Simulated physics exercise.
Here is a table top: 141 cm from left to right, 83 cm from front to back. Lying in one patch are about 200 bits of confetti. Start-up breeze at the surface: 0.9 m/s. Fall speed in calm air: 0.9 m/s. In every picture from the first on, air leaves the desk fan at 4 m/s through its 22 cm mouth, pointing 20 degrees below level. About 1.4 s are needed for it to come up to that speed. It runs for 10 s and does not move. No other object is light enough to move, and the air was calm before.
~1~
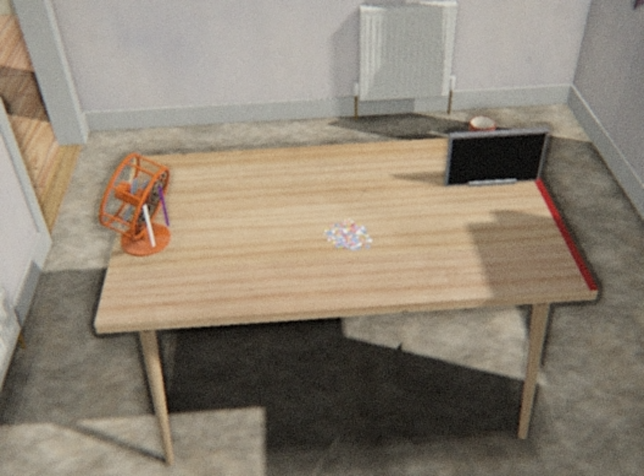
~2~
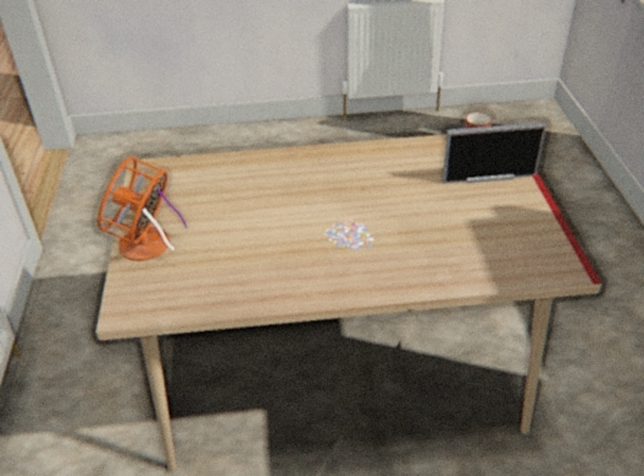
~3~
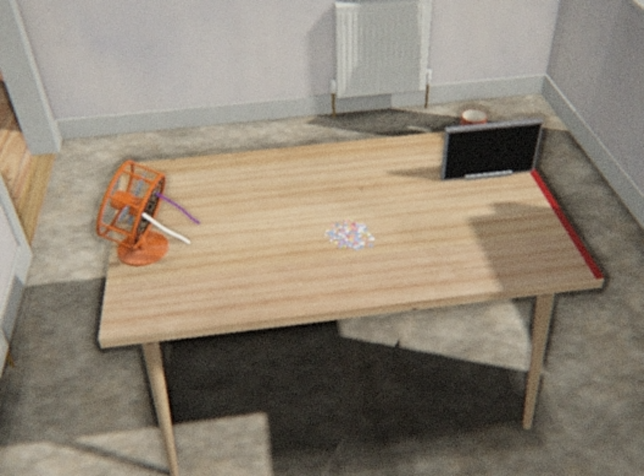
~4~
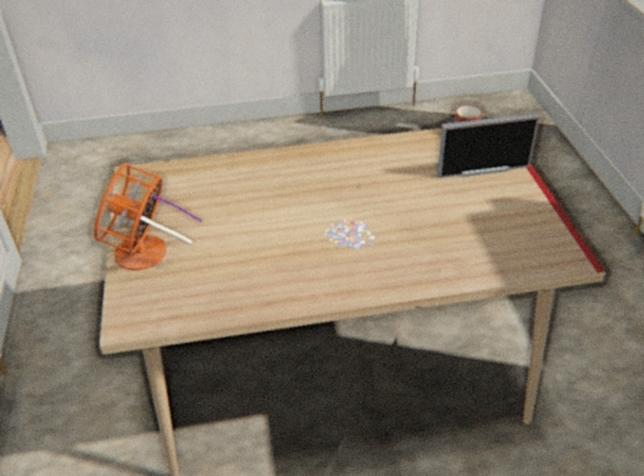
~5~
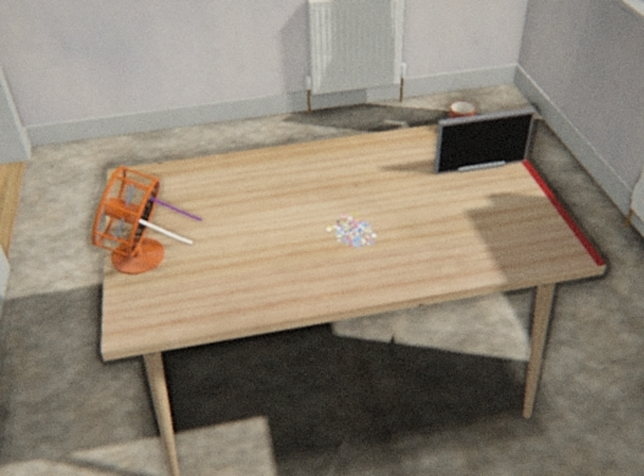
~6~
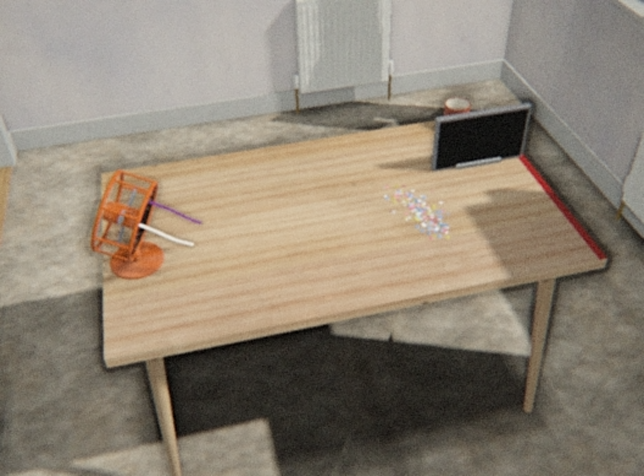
A patch of confetti lay still on a wooden table while ribbons streamed from an orange fan on the left, then the pieces stirred and all slid right, spreading out toward the laptop.
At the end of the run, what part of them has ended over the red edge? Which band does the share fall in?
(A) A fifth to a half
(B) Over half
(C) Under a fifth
The answer is B.
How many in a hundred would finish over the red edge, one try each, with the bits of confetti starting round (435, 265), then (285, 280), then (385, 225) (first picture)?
Going through the three spots in order, you'd get 70 percent, 0 percent and 100 percent.
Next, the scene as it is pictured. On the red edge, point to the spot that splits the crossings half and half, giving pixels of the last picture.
About (551, 189).
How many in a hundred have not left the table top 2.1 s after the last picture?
Around 2 percent remain.
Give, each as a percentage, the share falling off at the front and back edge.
I'd guess close to 0 percent front and near 0 percent back.
Then, 0.9 s after the last picture, 98 % are over the red edge; 88 % have settled or left.
Then, 2.1 s after the last picture, 98 % are over the red edge; 98 % have settled or left.
Then, 4.4 s after the last picture, 99 % are over the red edge; 99 % have settled or left.
Then, 8.9 s after the last picture, at the end, 99 % are over the red edge.
